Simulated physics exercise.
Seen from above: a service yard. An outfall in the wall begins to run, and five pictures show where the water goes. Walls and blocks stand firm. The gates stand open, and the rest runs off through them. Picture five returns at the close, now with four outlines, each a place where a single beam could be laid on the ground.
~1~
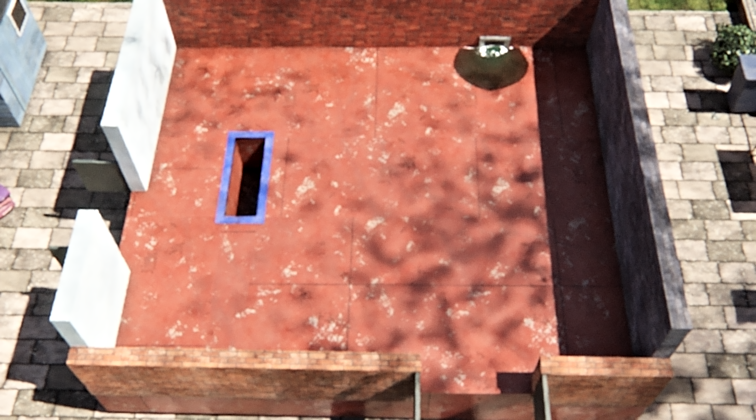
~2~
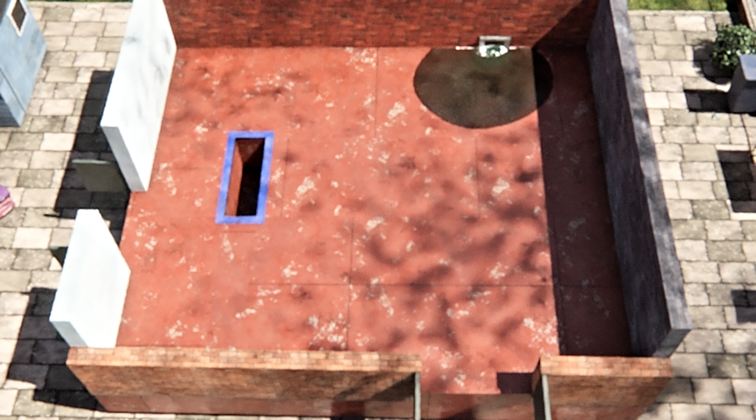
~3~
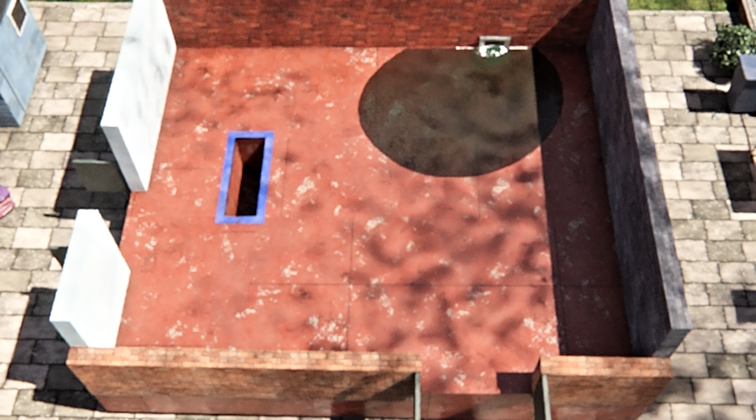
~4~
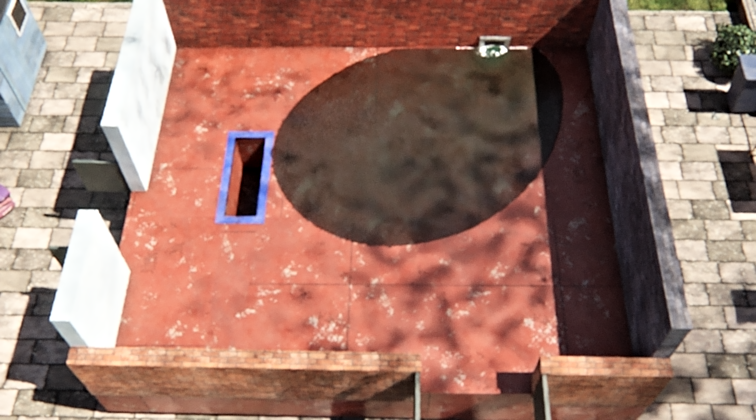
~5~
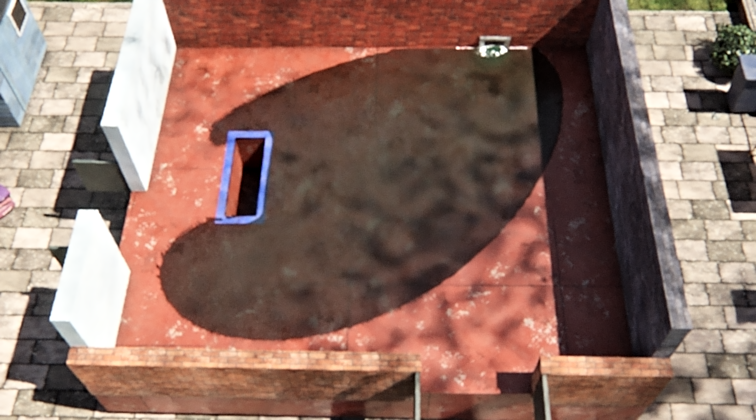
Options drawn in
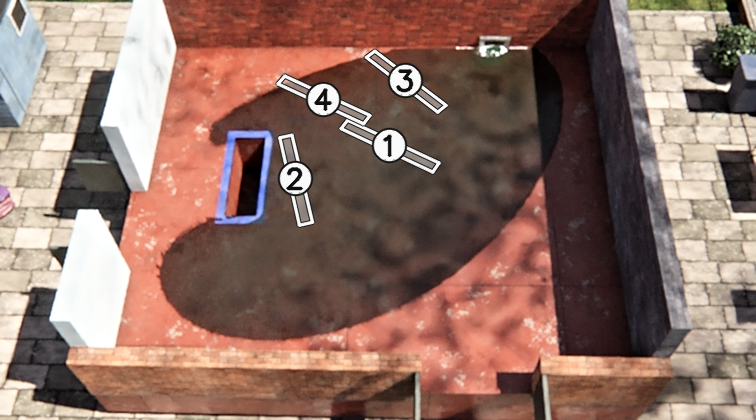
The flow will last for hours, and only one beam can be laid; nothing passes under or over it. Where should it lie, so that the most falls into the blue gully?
Choose 4.
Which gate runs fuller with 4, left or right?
More leaves on the left.
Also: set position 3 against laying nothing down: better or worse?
Position 3 is worse.
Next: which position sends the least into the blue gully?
2.
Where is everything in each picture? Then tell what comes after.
Outfall at (494, 43); blue gully at (246, 176); open gate at (138, 230); open gate at (475, 377); front seen at (494, 84), 2 % of the ground wet; blue gully still dry, in the first picture.
Front seen at (425, 103), 7 % of the ground wet; blue gully still dry, in the second picture.
Front seen at (403, 160), 16 % of the ground wet; blue gully still dry, in the third picture.
Front seen at (289, 195), 31 % of the ground wet; blue gully still dry, in the fourth picture.
Front seen at (172, 292), 47 % of the ground wet; blue gully taking water, in the fifth picture.
On the marked copy, 1 from (344, 124) to (435, 167); 2 from (285, 136) to (305, 223); 3 from (370, 54) to (441, 108); 4 from (281, 80) to (366, 119).
With 1, about 16 % of the stream goes into the blue gully, about 82 % out by the gates.
With 2, about 7 % of the stream goes into the blue gully, about 91 % out by the gates.
With 3, about 16 % of the stream goes into the blue gully, about 83 % out by the gates.
With 4, about 27 % of the stream goes into the blue gully, about 72 % out by the gates.
